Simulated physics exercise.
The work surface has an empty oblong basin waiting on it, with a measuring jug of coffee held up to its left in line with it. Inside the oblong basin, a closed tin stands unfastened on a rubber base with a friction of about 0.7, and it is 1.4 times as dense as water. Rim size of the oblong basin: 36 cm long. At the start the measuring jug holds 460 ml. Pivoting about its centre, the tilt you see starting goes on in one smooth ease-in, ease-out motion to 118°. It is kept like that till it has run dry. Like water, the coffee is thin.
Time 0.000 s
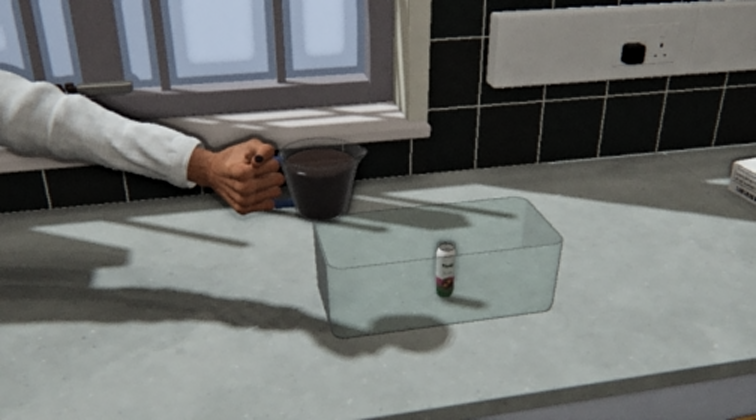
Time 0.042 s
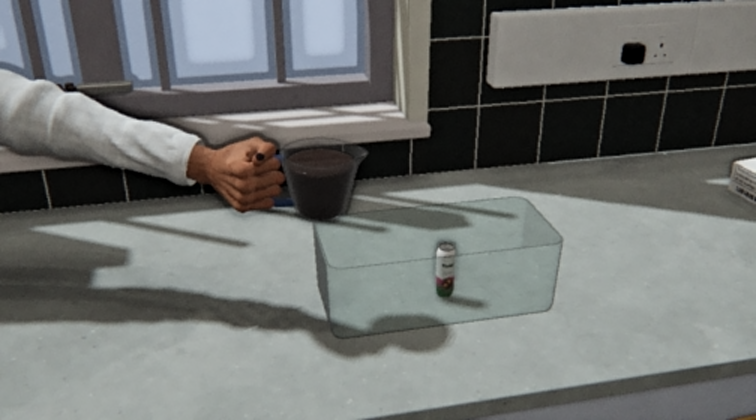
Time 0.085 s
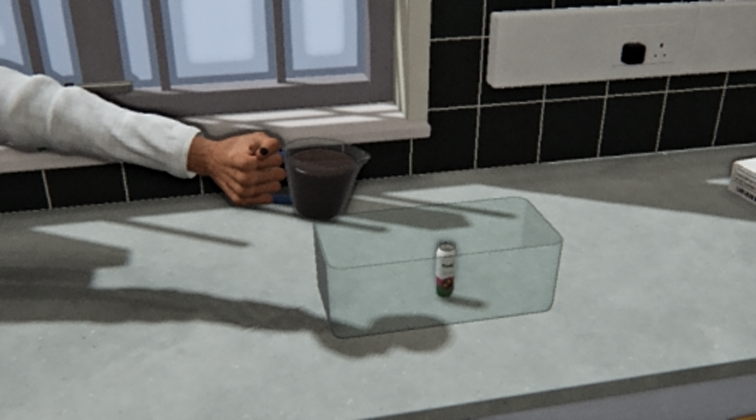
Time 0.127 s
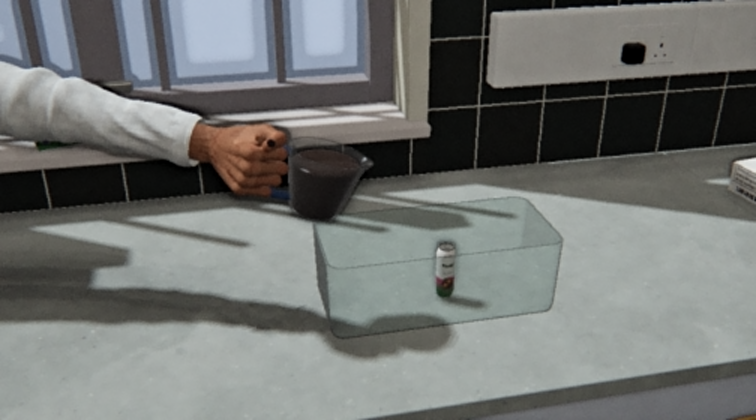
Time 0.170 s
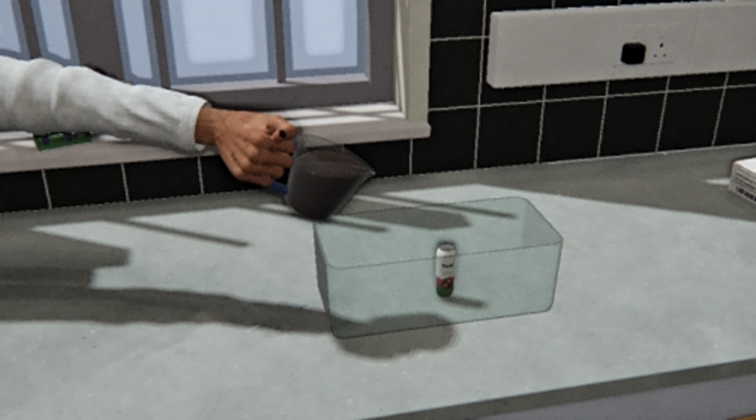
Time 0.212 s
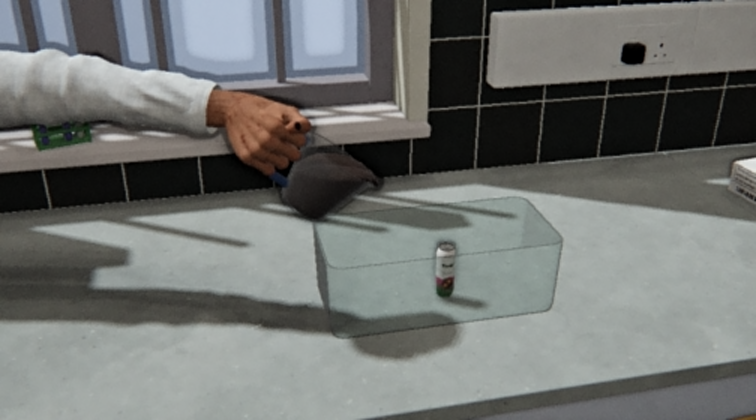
A hand tilting a measuring jug of dark coffee rightward beside a clear oblong basin with a small tin inside.
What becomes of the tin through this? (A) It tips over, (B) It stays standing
Answer: B.
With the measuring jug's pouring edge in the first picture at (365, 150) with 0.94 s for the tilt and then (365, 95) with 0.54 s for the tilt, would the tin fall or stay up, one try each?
Trial 1 - tin stays standing; trial 2 - tin stays standing.
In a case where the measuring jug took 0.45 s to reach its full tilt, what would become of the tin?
Result: Tin upright.
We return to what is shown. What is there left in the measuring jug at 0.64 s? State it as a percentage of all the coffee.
Near 0 percent, more or less.
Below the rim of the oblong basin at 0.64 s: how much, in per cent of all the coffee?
Close to 98 in a hundred.
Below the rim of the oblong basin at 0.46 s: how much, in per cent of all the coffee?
Roughly 62 percent of it.
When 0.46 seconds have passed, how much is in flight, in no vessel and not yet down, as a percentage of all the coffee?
At that moment, about 16 percent.
Then, 0.46 s in, the tilt is 112° and 22 per cent is still to pour; the tin stands where it began.
Then, 0.64 s in, the tilt is 118° and 0 per cent is still to pour; the tin stands where it began.
Then, 0.83 s in, the tilt is 118° and 0 per cent is still to pour; the tin stands where it began.
Then, 1.04 s in, the tilt is 118° and 0 per cent is still to pour; the tin stands where it began.
Finally, the tin stands where it began.
